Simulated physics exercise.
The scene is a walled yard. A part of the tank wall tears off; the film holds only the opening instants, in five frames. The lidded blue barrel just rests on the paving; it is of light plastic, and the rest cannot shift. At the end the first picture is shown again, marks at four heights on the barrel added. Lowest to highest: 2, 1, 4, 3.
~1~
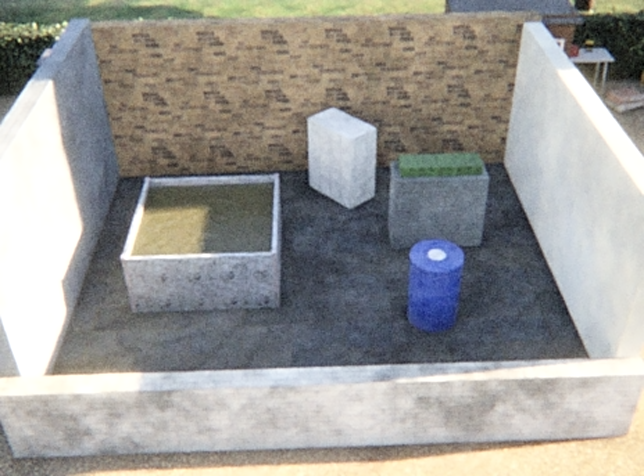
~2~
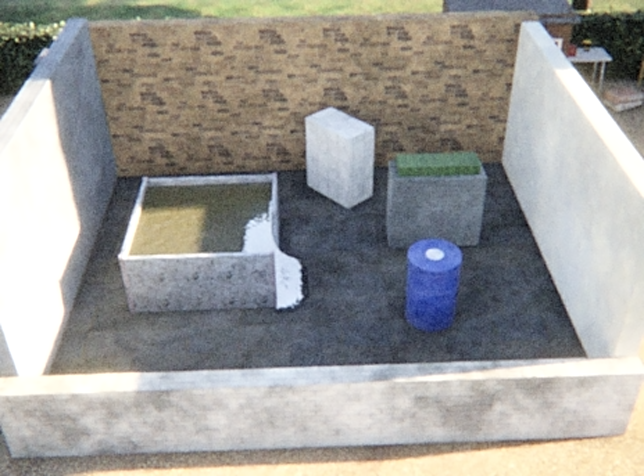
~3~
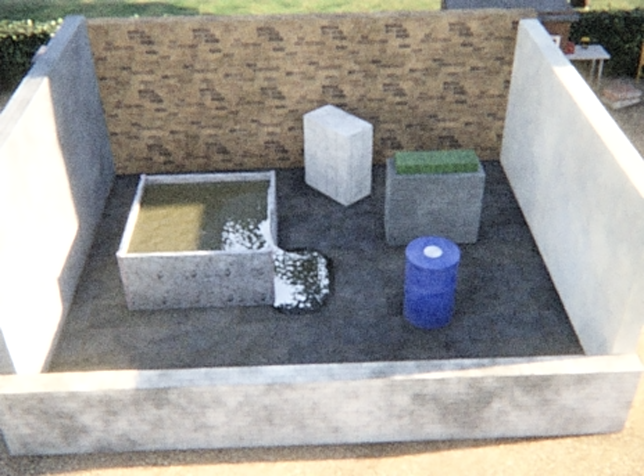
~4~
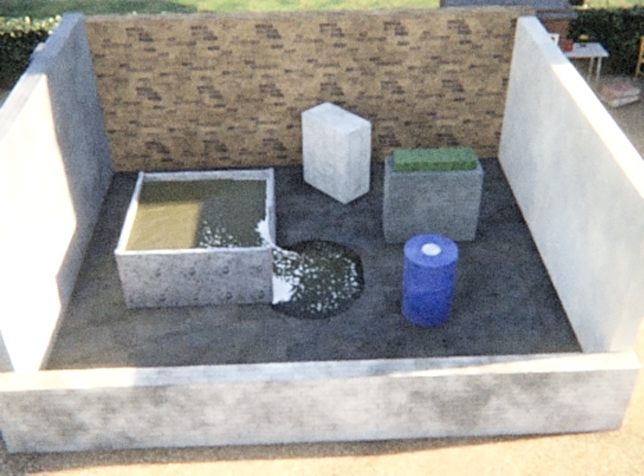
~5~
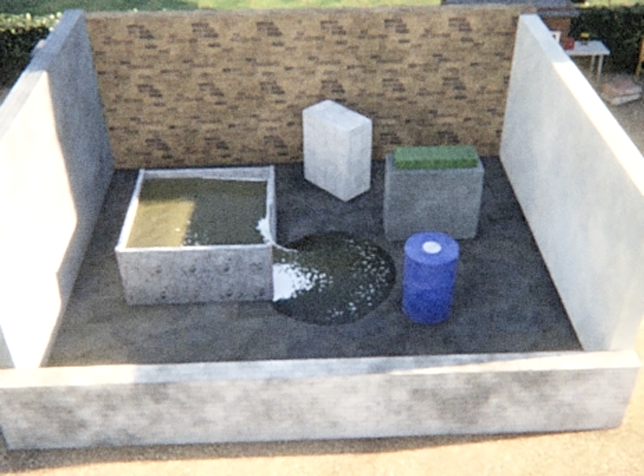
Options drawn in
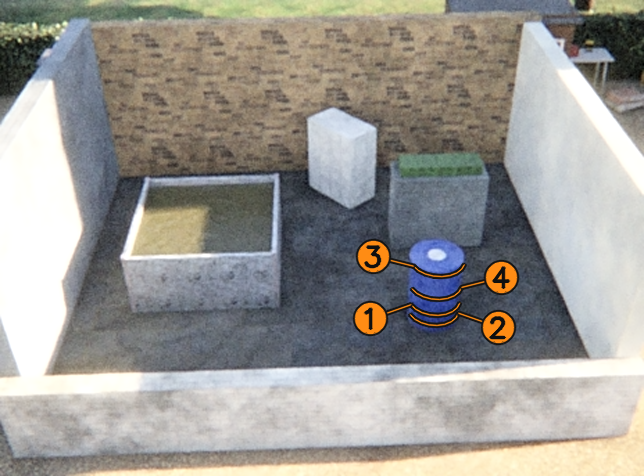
The clip shows a walled yard with an open tank, two pale blocks and a blue barrel; water pours over the tank's right side, foaming white, and spreads across the dark ground rightward in a widening rounded puddle.
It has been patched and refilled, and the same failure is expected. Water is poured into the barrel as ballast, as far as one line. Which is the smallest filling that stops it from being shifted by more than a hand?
4.
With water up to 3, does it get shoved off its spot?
No, that is safe.
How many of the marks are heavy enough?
Two of them.
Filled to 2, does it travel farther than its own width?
Yes.
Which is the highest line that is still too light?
That would be 1.
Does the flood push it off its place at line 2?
Yes.
On the marked copy, 1 at (438, 315); 2 at (437, 325); 3 at (441, 276); 4 at (439, 299); from the bottom up 2, 1, 4, 3.
Choosing 1, it is pushed about half its own width away.
Choosing 2, it is pushed about twice its own width away.
Choosing 3, it does not move.
Choosing 4, it does not move.
